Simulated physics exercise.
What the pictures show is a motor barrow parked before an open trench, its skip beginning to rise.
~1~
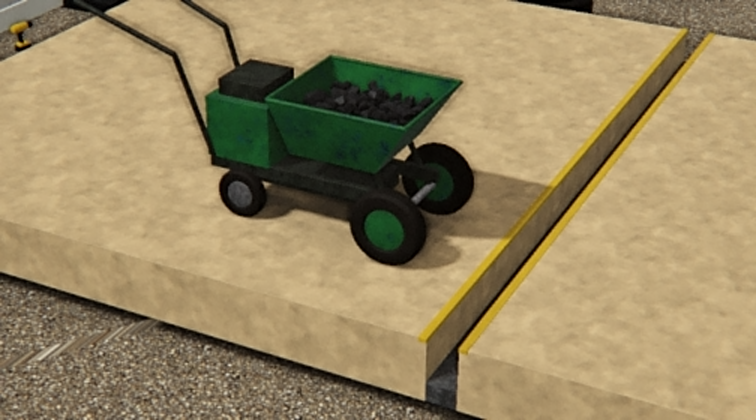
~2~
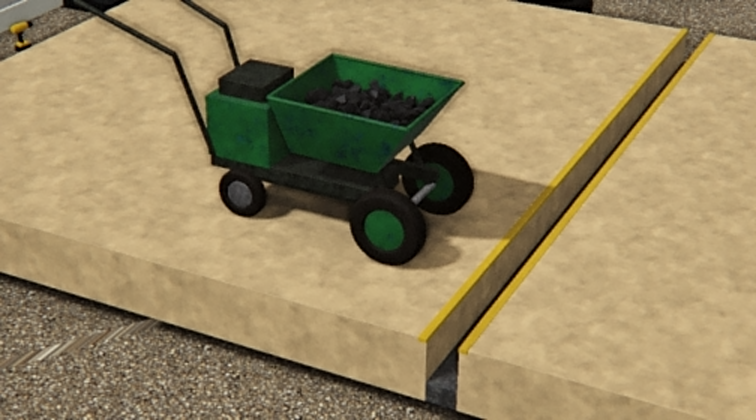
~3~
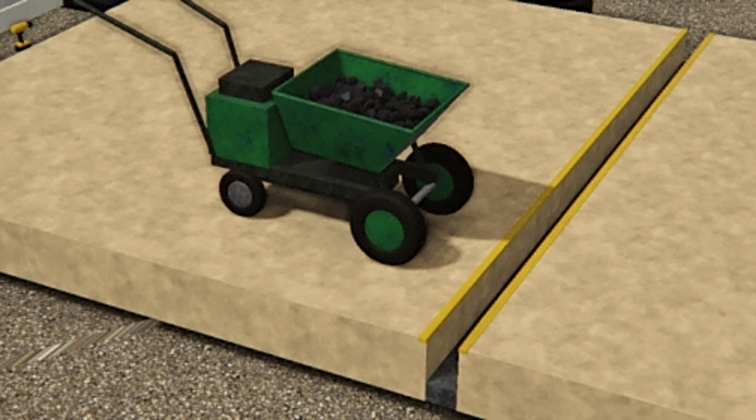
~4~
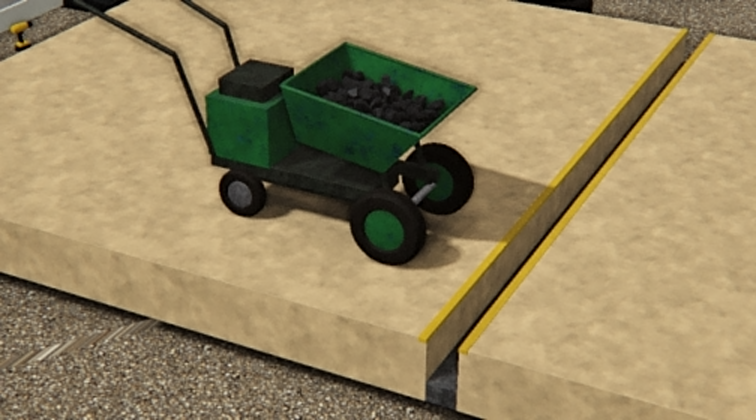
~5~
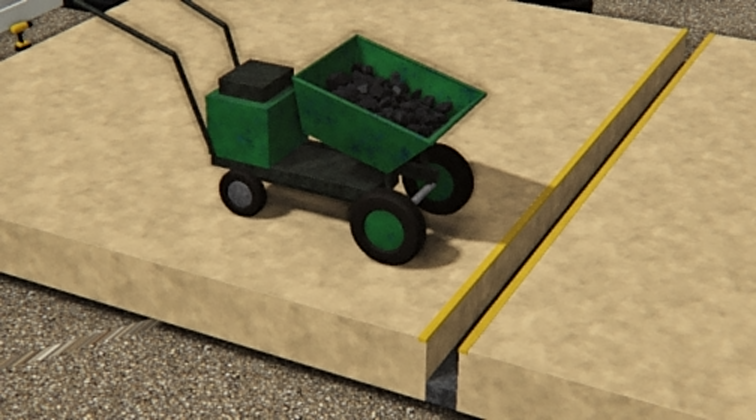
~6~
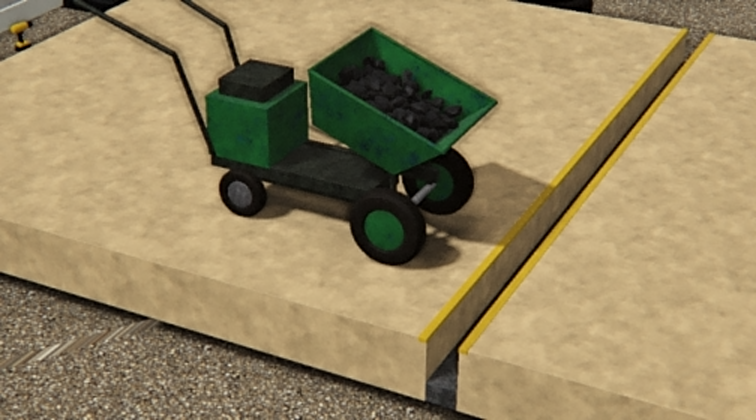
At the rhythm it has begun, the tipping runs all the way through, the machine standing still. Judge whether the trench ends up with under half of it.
Minority in.
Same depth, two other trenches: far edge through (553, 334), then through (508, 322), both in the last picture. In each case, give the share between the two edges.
The first case gives around 100 percent, and the second around 50 percent.
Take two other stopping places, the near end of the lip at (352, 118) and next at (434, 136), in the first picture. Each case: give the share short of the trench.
In order: 20 % and 0 %.
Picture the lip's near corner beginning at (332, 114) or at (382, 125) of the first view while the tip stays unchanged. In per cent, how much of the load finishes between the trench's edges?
Position 1 near 50 %, position 2 near 60 %.
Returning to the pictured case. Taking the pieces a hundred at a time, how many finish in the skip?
Close to 5 in a hundred.
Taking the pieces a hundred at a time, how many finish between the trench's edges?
Roughly 15 in a hundred.
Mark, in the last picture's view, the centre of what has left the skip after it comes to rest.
(565, 269).
Soon, skip tipped steeply; all in the skip.
A while on, skip tipped right over; most in the skip; a stray few in or heaped over the trench; about a quarter beyond it; a stray few falling.
Towards the end, skip tipped right over; a small part in the skip; a small part in or heaped over the trench; most beyond it.
Finally, skip tipped right over; a stray few in the skip; about a quarter in or heaped over the trench; most beyond it.
